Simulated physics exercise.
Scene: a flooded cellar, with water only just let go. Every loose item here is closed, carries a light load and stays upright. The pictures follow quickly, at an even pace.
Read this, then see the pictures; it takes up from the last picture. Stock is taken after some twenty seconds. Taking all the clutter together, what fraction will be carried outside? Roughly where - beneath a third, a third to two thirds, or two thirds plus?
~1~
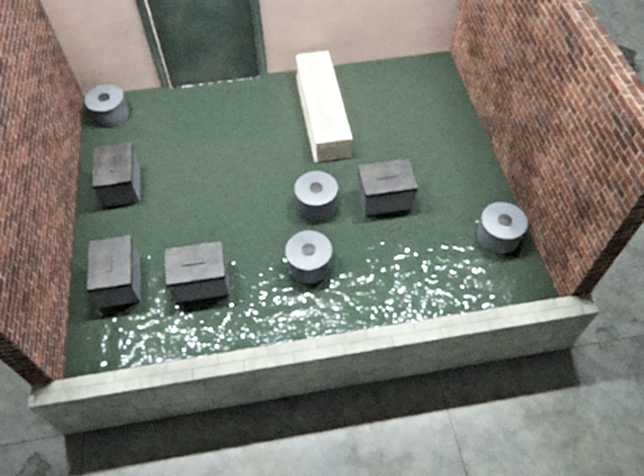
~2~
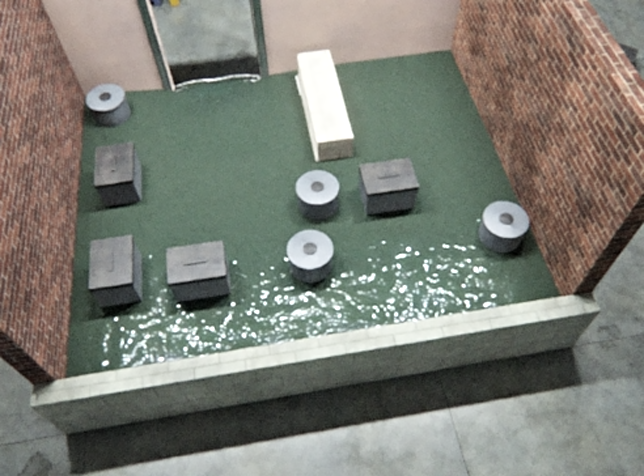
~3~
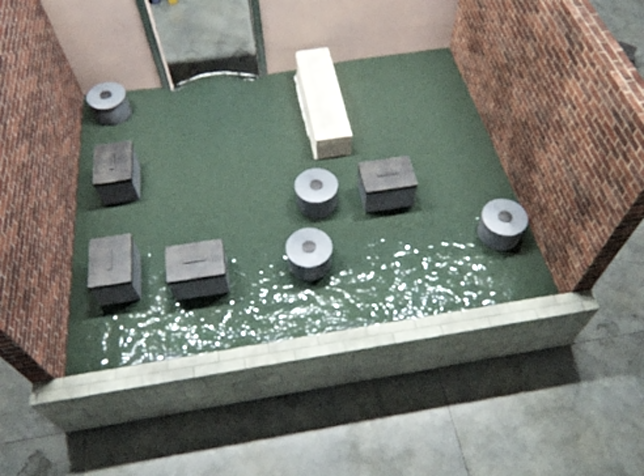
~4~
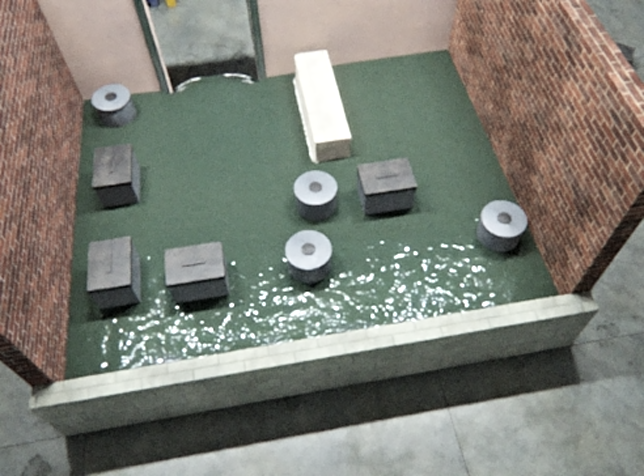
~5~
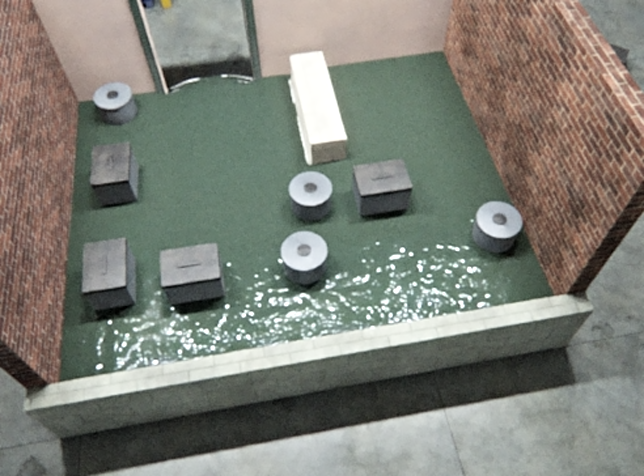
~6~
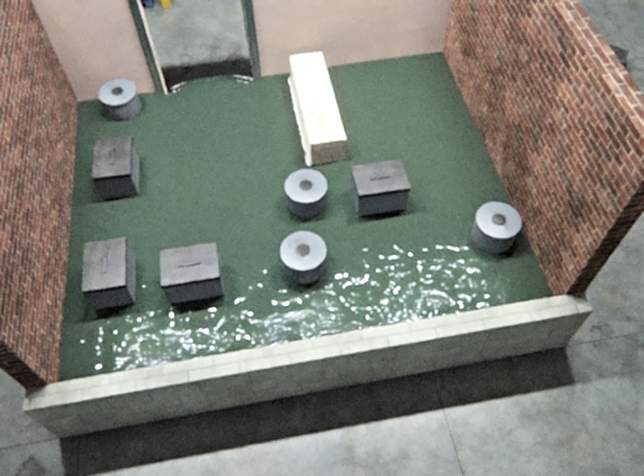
I expect the portion to fall at two thirds or beyond.
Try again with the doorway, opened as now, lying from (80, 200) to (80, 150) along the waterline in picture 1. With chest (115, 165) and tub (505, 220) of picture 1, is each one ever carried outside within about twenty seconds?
First one: Leaves the room; second one: Never leaves.
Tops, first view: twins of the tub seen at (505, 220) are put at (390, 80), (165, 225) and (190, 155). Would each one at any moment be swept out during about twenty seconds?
Well, taking each in turn, that's never removed, lost to the flow and finally lost to the flow.
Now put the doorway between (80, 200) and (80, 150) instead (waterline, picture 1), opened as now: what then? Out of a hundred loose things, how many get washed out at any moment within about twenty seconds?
Estimate: Close to 80 %.
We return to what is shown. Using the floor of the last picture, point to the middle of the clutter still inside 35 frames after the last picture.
I'd put it at roughly (230, 143).
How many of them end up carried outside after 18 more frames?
By my count it is 3.
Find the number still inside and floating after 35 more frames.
In total, 4.
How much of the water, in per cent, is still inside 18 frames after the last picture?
About 70 percent.
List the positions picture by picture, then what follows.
The first frame shows a tub at (104, 98), afloat; a chest at (113, 164), afloat; 0 of 8 have shifted.
The second frame shows a tub at (105, 97) floats; a chest at (114, 163), afloat; 0 of 8 have shifted.
The third frame shows a tub at (106, 95) floats; a chest at (112, 162), afloat; 0 of 8 have shifted.
The fourth frame shows a tub at (111, 97) floats, close to its start; a chest at (112, 165), afloat; 1 of 8 have shifted.
The fifth frame shows a tub at (113, 95), afloat, close to its start; a chest at (110, 163) floats, close to its start; 2 of 8 have shifted.
The sixth frame shows a tub at (117, 92), afloat, close to its start; a chest at (112, 157), afloat, close to its start; 3 of 8 have shifted.
A moment on, 0 of 8 are out; 8 afloat.
Next, 3 of 8 are out; 5 afloat.
Later, 4 of 8 are out; 4 afloat.
In the end, 7 of 8 are out; 1 afloat.
